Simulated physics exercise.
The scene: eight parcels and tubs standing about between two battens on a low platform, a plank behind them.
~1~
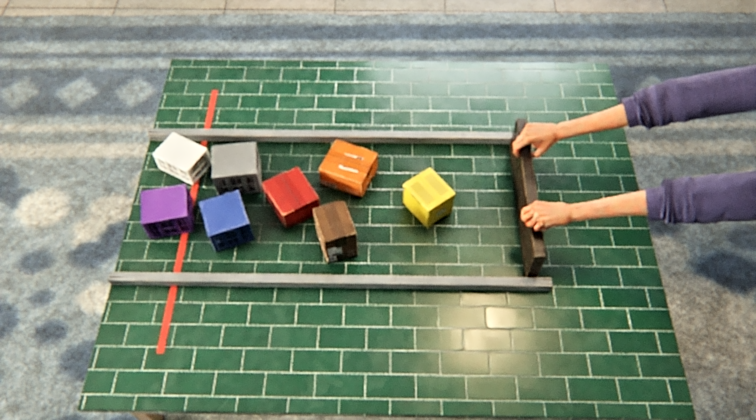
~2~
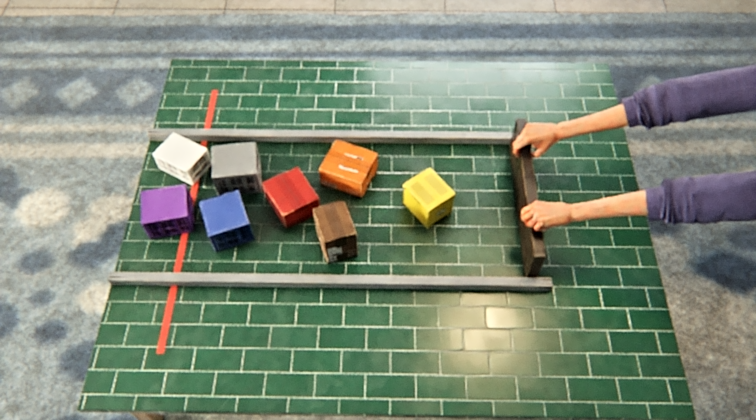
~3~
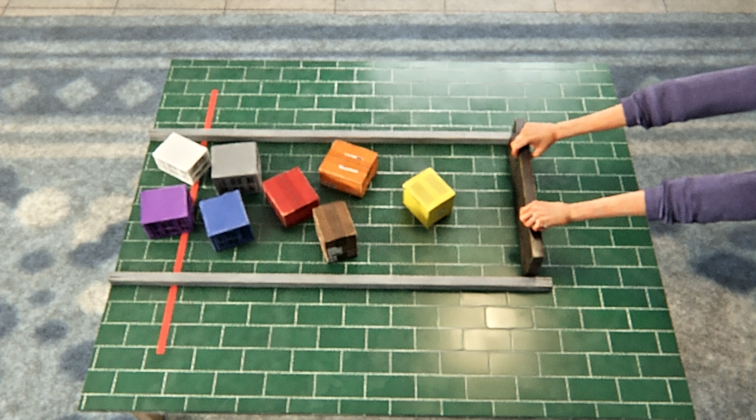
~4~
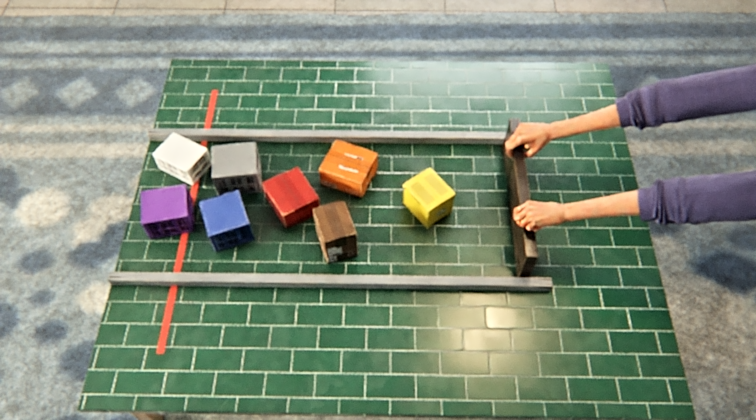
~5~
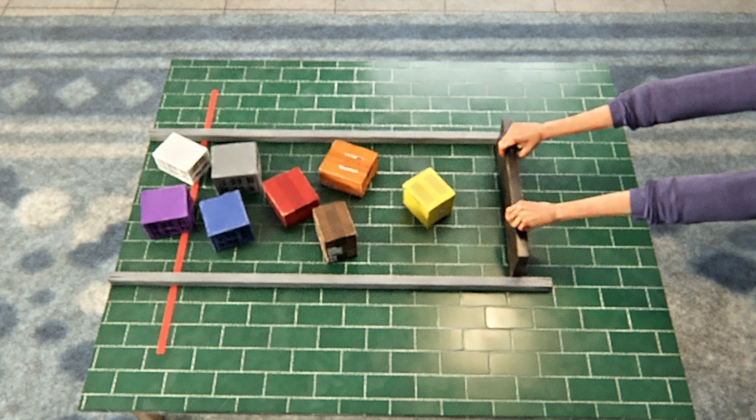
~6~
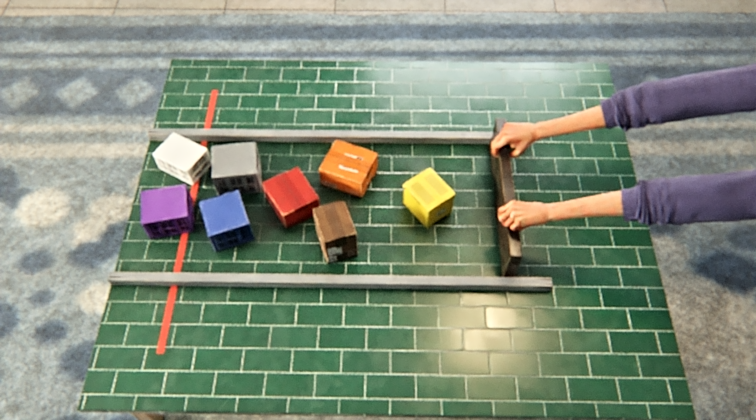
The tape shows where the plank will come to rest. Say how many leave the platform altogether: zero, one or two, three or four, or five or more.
The number that fall off is three or four.
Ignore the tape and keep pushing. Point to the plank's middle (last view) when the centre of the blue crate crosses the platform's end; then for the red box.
Near (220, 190) and (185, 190).
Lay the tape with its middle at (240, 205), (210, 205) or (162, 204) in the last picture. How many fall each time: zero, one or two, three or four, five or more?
For each place: One to two; three to four; five or more.
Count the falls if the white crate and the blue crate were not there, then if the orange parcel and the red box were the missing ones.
2 in the first case, 2 in the second.
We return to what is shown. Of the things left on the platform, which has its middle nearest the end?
The red box.
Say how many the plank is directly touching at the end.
3 of them.
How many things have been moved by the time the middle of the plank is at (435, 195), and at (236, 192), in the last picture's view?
By then 1, and 8.
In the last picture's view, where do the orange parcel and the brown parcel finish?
The orange parcel stops around (178, 151); the brown parcel around (163, 226).
Soon after, none off yet; purple crate at rest near (168, 212); white crate at rest near (183, 159); blue crate at rest near (227, 221).
In the end, the number that fall off is three or four; gone, grey crate, blue crate, white crate and purple crate.
